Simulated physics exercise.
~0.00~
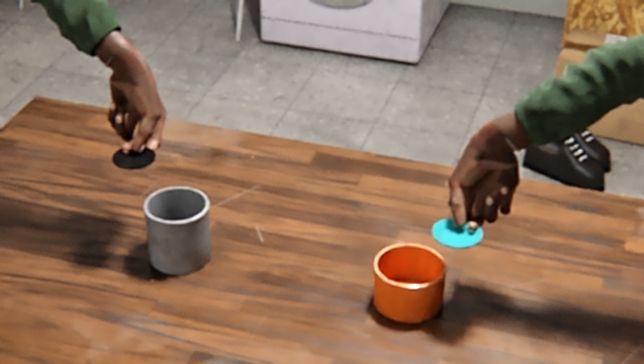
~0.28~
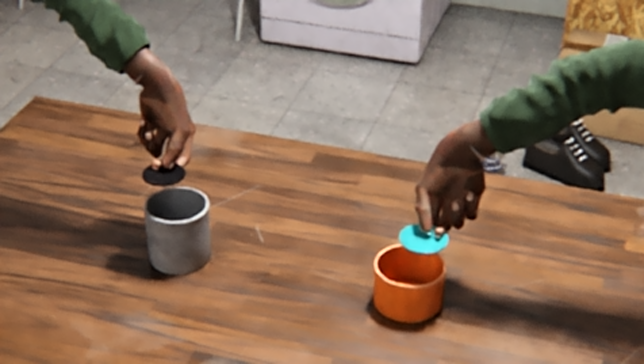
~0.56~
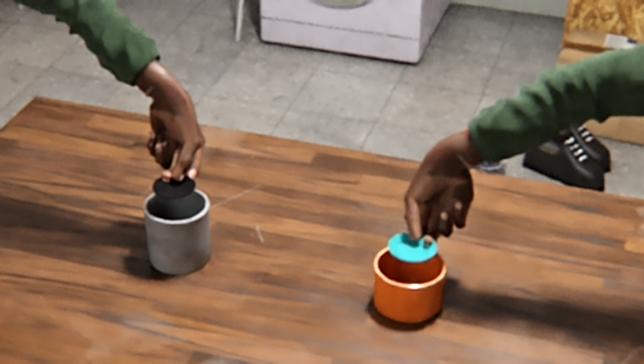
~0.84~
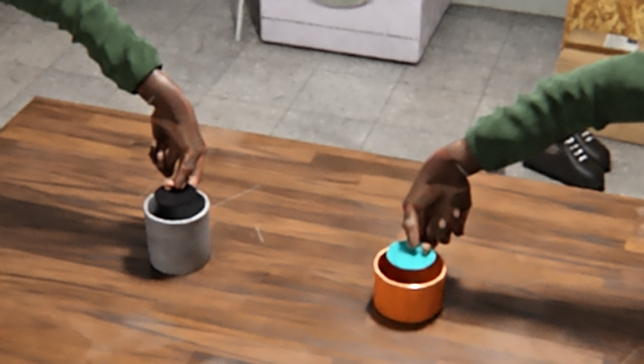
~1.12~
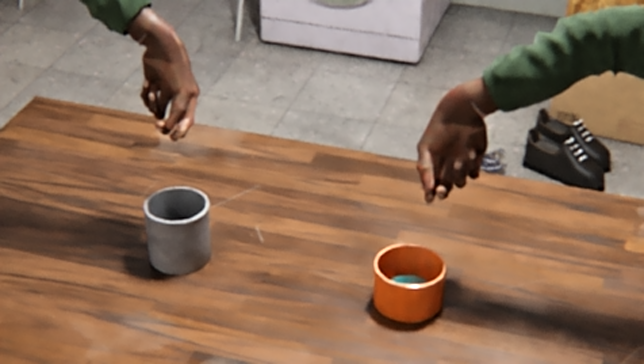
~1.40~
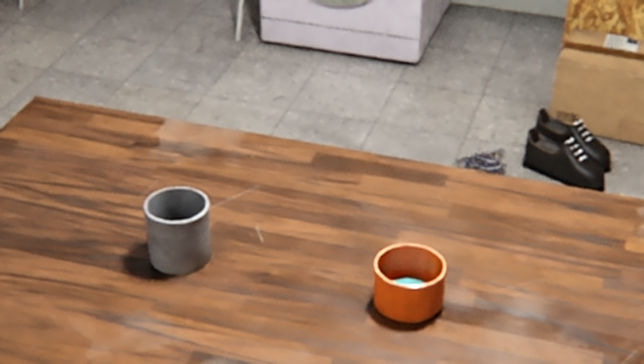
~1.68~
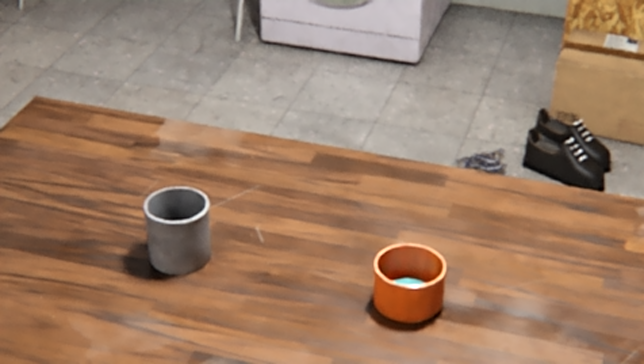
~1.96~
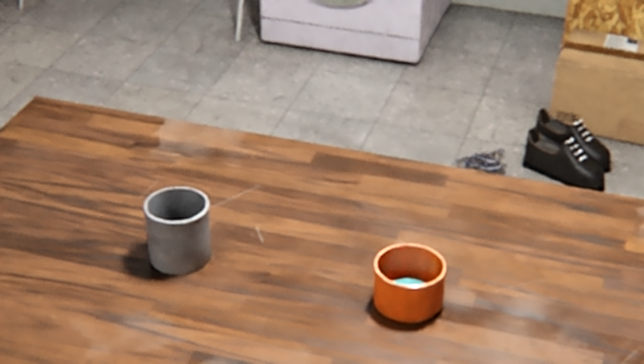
Two hands lowering a black disc into a grey beaker and a turquoise disc into an orange mug, then withdrawing from view.
